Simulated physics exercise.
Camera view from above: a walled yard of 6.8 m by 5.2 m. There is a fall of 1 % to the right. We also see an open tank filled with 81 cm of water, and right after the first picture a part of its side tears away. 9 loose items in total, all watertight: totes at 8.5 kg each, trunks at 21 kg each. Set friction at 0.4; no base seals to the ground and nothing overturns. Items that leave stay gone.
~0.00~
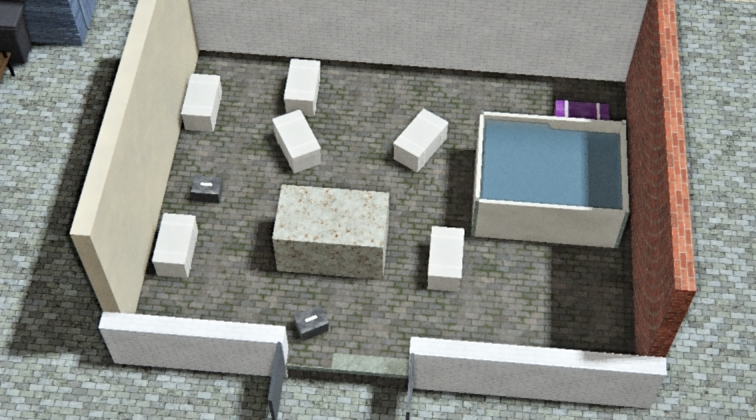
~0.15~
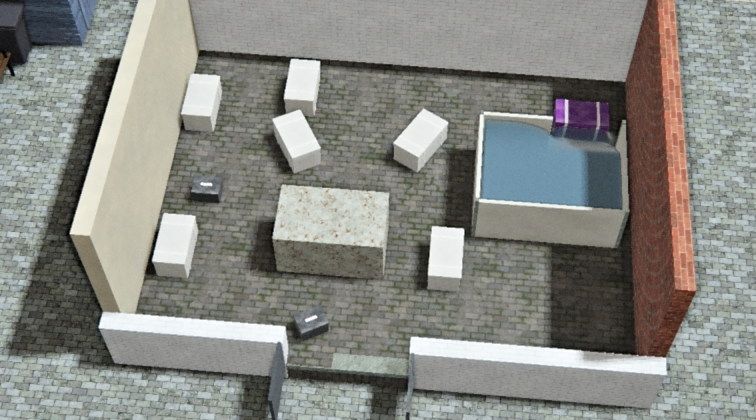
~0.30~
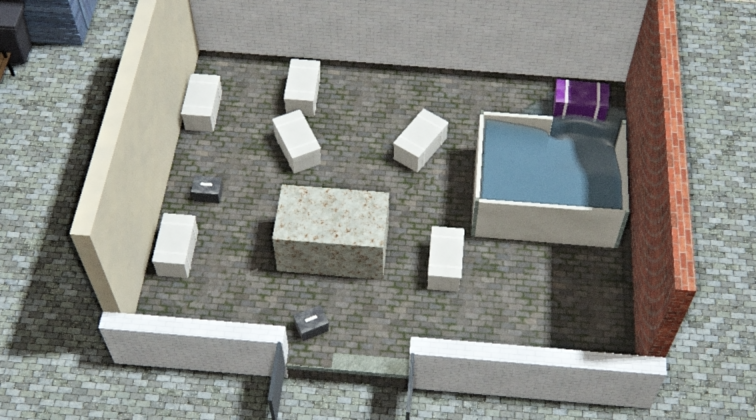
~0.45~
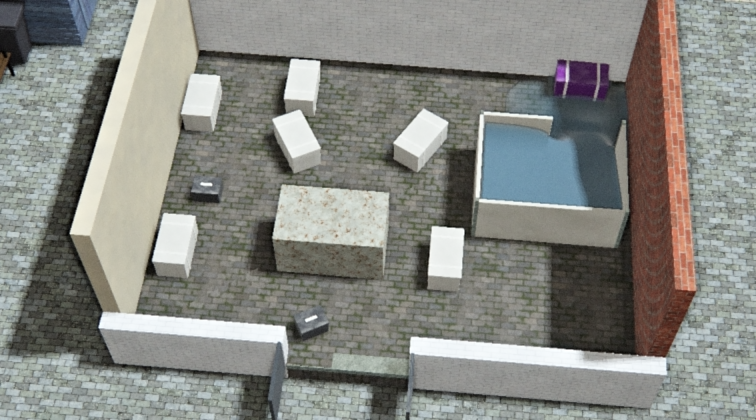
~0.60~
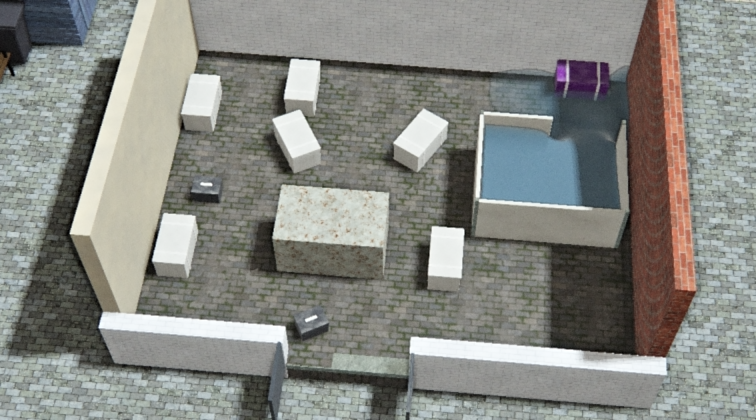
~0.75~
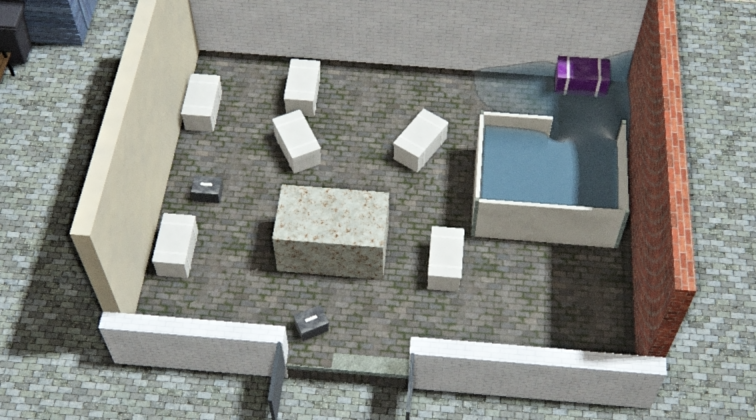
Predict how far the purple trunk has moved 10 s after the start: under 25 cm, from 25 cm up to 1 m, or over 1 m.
It's going to be swept far off, I think.
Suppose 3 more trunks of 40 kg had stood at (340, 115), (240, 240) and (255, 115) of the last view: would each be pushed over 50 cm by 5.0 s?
In order: Above it, below it, above it.
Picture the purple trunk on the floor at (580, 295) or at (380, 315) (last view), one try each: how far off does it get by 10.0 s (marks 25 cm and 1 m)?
In that order: It barely shifts; it ends far away.
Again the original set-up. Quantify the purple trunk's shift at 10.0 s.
I'd say close to 400 centimetres.
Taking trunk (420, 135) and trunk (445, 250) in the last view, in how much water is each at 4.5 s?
First roughly 5 cm, second roughly 1 cm.
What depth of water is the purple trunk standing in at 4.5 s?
Roughly 15 cm deep.
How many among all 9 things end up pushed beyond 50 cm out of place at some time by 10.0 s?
9.
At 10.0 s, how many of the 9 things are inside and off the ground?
At that instant the tally stands at 8.
After 2.0 s the purple trunk is near (432, 77), 2.3 m from its start, afloat; 0 of 9 are out; 1 afloat.
After 4.5 s the purple trunk is near (202, 169), 5.7 m from its start, afloat; 0 of 9 are out; 4 afloat.
After 7.0 s the purple trunk is near (263, 282), 5.5 m from its start, afloat; 0 of 9 are out; 8 afloat.
After 10.0 s the purple trunk is near (450, 310), 4.0 m from its start, afloat; 0 of 9 are out; 8 afloat.
